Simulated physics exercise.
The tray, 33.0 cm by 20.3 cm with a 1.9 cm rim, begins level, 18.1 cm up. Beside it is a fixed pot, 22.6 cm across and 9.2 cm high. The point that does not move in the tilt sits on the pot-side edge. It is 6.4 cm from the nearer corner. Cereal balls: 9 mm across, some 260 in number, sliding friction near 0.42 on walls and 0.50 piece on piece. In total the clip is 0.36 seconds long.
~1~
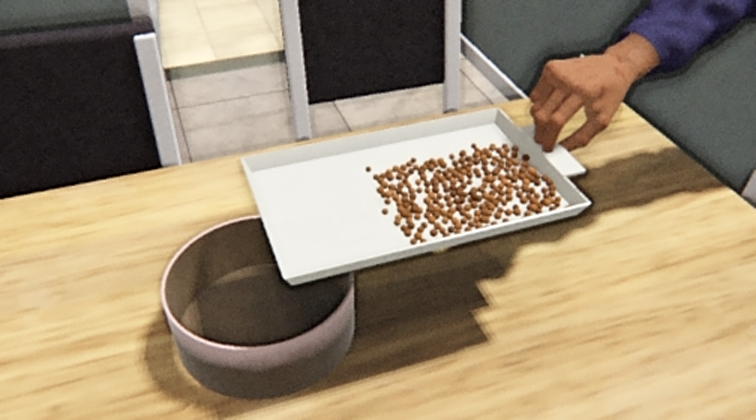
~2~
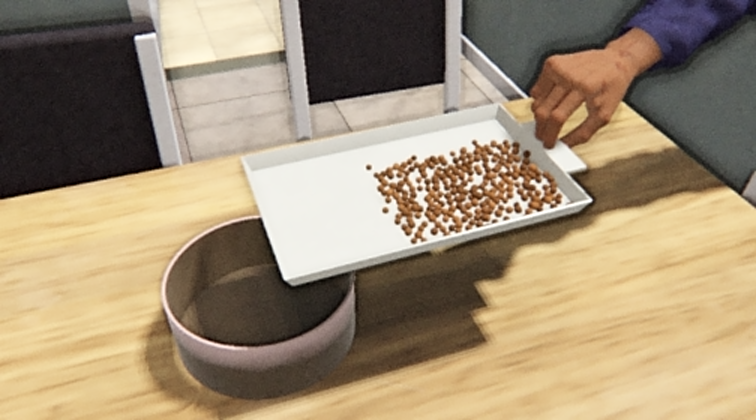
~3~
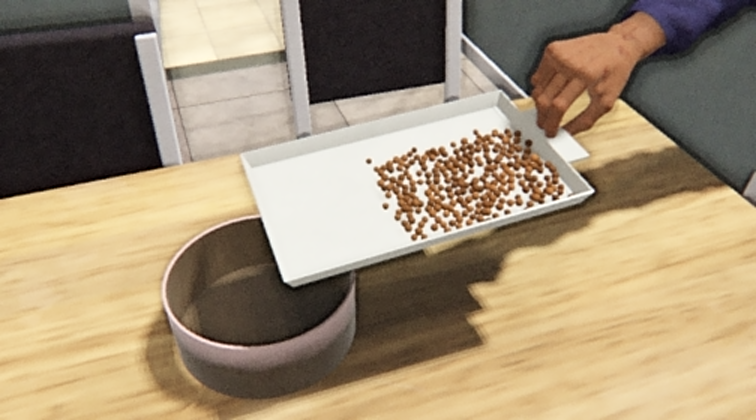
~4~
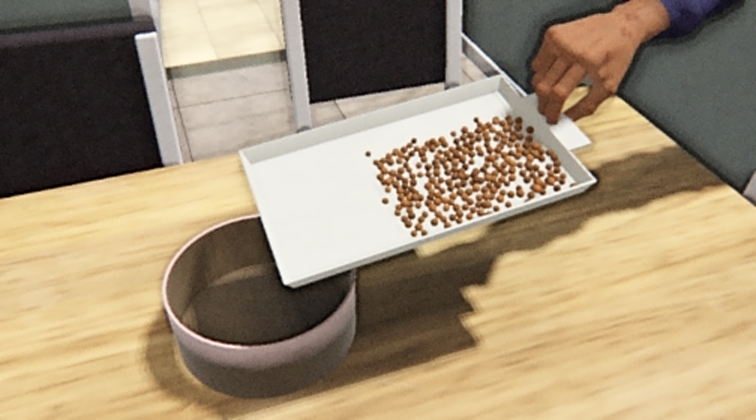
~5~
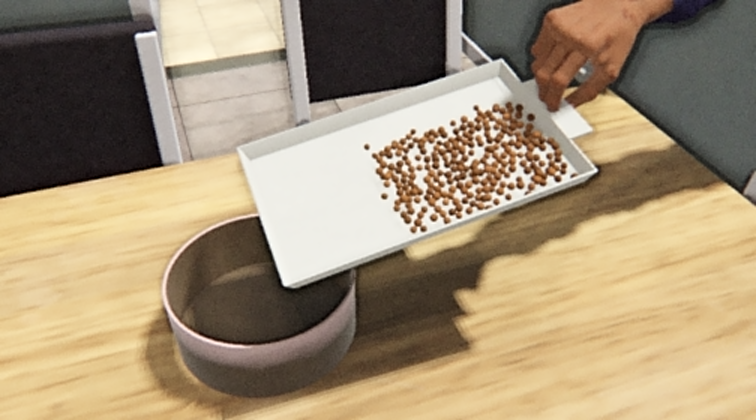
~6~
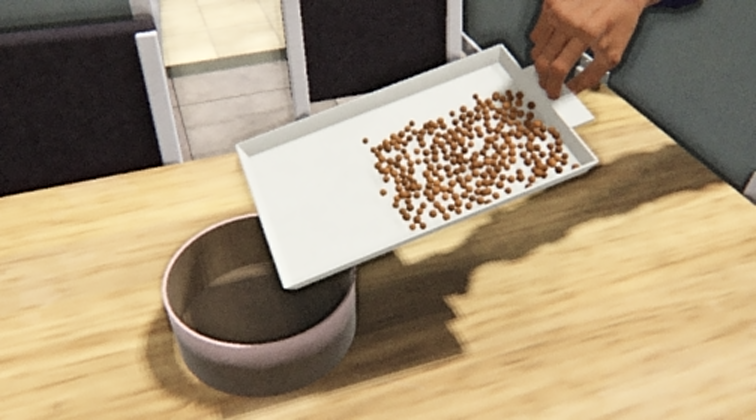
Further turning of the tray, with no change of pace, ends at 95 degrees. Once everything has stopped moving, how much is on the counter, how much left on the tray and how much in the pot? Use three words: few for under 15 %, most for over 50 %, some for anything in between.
Counter: Most; tray: Few; pot: Some.
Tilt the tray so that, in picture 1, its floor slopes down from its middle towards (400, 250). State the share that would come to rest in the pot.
Estimate: Near 10 per cent.
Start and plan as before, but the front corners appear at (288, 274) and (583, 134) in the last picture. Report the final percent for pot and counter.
Pot: 60, counter: 40.
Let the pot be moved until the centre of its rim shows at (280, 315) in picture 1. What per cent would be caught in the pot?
Something like 100 per cent would settle in it.
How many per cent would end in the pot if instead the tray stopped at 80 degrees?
I'd expect some 20 per cent in the pot.
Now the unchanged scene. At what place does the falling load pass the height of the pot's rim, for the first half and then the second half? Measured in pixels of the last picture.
Early half: About (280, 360); late half: (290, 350).
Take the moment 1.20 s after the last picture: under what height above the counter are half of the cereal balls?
Roughly 12 centimetres, more or less.
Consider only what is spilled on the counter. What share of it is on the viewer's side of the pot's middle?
Share: Some 100 %.
Then, 0.72 s after the last picture, tilt 53 degrees; the tray holds 90 %, the pot 0 %.
Then, 1.20 s after the last picture, tilt 78 degrees; the tray holds 40 %, the pot 10 %.
Then, 1.75 s after the last picture, tilt 95 degrees; the tray holds 0 %, the pot 25 %.
In the end, counter 75 %, tray 0 %, pot 25 %.
